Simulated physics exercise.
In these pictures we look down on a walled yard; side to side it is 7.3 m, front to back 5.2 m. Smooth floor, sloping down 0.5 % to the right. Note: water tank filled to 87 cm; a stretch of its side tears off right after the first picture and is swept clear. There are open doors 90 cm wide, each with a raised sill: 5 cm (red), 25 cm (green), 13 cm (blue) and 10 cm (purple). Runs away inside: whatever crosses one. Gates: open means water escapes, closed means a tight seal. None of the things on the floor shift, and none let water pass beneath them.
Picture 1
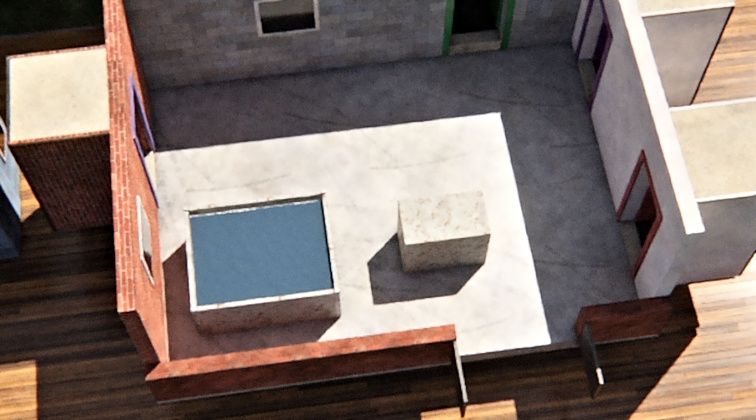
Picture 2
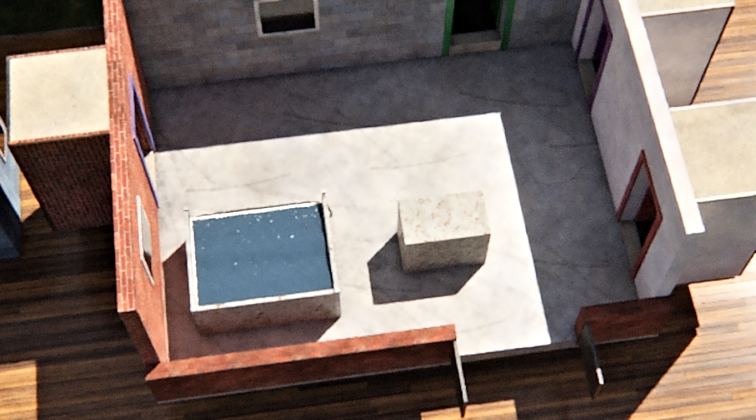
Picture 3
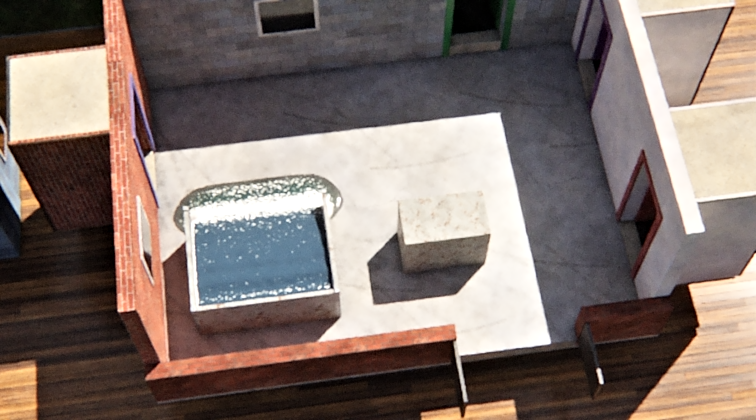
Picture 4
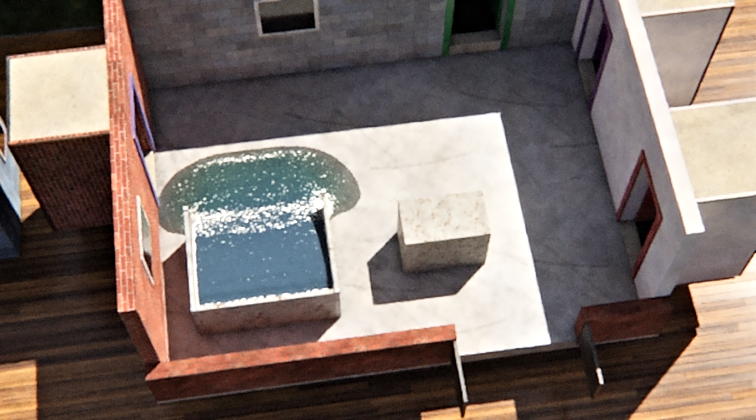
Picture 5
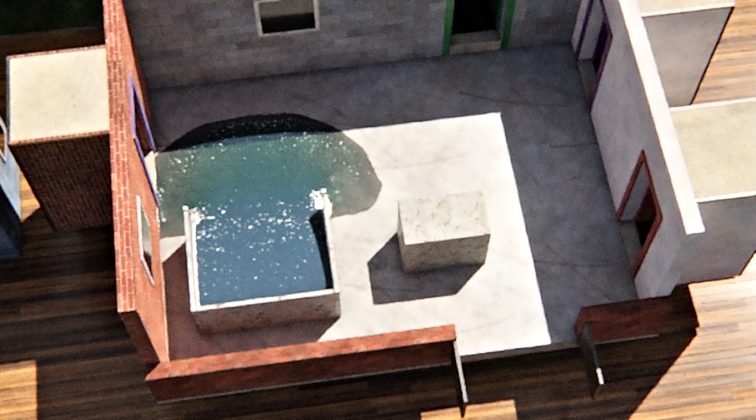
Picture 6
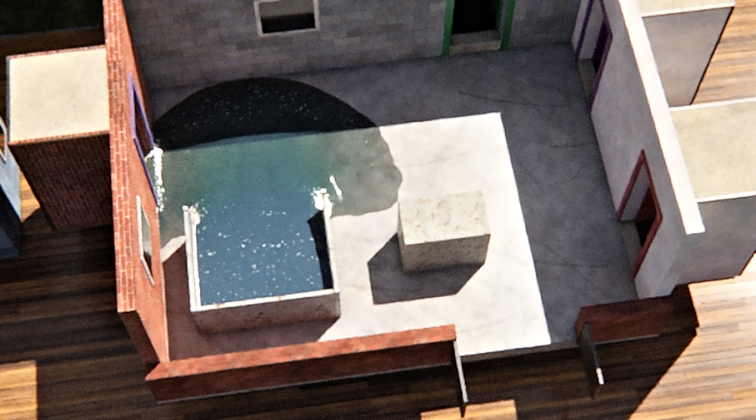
Water pours from the far side of a walled yard's tank and spreads across the floor.
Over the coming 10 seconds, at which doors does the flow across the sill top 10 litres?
Door by door: The red door tops it, the green door falls short, the blue door tops it, the purple door tops it.
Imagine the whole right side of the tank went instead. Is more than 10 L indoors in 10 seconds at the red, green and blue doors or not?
Red: Exceeding the limit; green: Within the limit; blue: Within the limit.
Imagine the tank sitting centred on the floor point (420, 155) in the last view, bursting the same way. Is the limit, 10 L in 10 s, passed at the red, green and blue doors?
Red: Beyond limit; green: Beyond limit; blue: Beyond limit.
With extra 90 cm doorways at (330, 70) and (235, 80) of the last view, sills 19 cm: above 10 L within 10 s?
In the order given, higher then higher.
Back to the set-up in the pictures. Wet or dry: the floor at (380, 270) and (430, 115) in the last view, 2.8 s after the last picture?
I'd say spared, then drenched.
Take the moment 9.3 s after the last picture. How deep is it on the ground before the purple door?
I'd say close to 10.0 cm.
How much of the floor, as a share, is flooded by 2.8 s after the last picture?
Roughly 55 percent.
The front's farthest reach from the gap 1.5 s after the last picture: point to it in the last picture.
Somewhere around (538, 52).
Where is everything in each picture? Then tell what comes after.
In the first frame, the water tank at (261, 251) is whole and still, 87 cm deep.
In the second frame, water pours out on the water tank's far side and has run 1.1 m, to (329, 215); typically 7 cm deep outside, 87 cm at the water tank's back.
In the third frame, the front is at (333, 191), 1.3 m from the gap on the water tank's far side; 1.8 m2 of floor is under water; 80 cm left at the back of the water tank.
In the fourth frame, water pours out on the water tank's far side and has run 1.7 m, to (346, 173); typically 13 cm deep outside, 74 cm at the water tank's back.
In the fifth frame, the front is at (298, 119), 2.1 m from the gap on the water tank's far side; 6.0 m2 of floor is under water; 72 cm left at the back of the water tank.
In the sixth frame, the front is at (275, 82), 2.8 m from the gap on the water tank's far side; 8.6 m2 of floor is under water; 64 cm left at the back of the water tank.
Then, 0.7 s after the last picture water covers 35 % of the floor and is deepest (56 cm) near (152, 105); red door not reached, green door not reached, blue door 19 cm at the sill, 5 L in, purple door not reached.
Then, 1.5 s after the last picture water covers 40 % of the floor and is deepest (42 cm) near (173, 103); red door not reached, green door 12 cm at the sill, 0 L in, blue door 20 cm at the sill, 16 L in, purple door not reached.
Then, 2.8 s after the last picture water covers 55 % of the floor and is deepest (28 cm) near (569, 48); red door not reached, green door 9 cm at the sill, 0 L in, blue door 19 cm at the sill, 69 L in, purple door 25 cm at the sill, 50 L in.
Then, 5.3 s after the last picture water covers 85 % of the floor and is deepest (26 cm) near (638, 316); red door 10 cm at the sill, 9 L in, green door 5 cm at the sill, 0 L in, blue door 7 cm at the sill, 80 L in, purple door 17 cm at the sill, 173 L in.
Then, 9.3 s after the last picture water covers 95 % of the floor and is deepest (11 cm) near (638, 316); red door 10 cm at the sill, 63 L in, green door 9 cm at the sill, 0 L in, blue door 6 cm at the sill, 80 L in, purple door 10 cm at the sill, 199 L in.
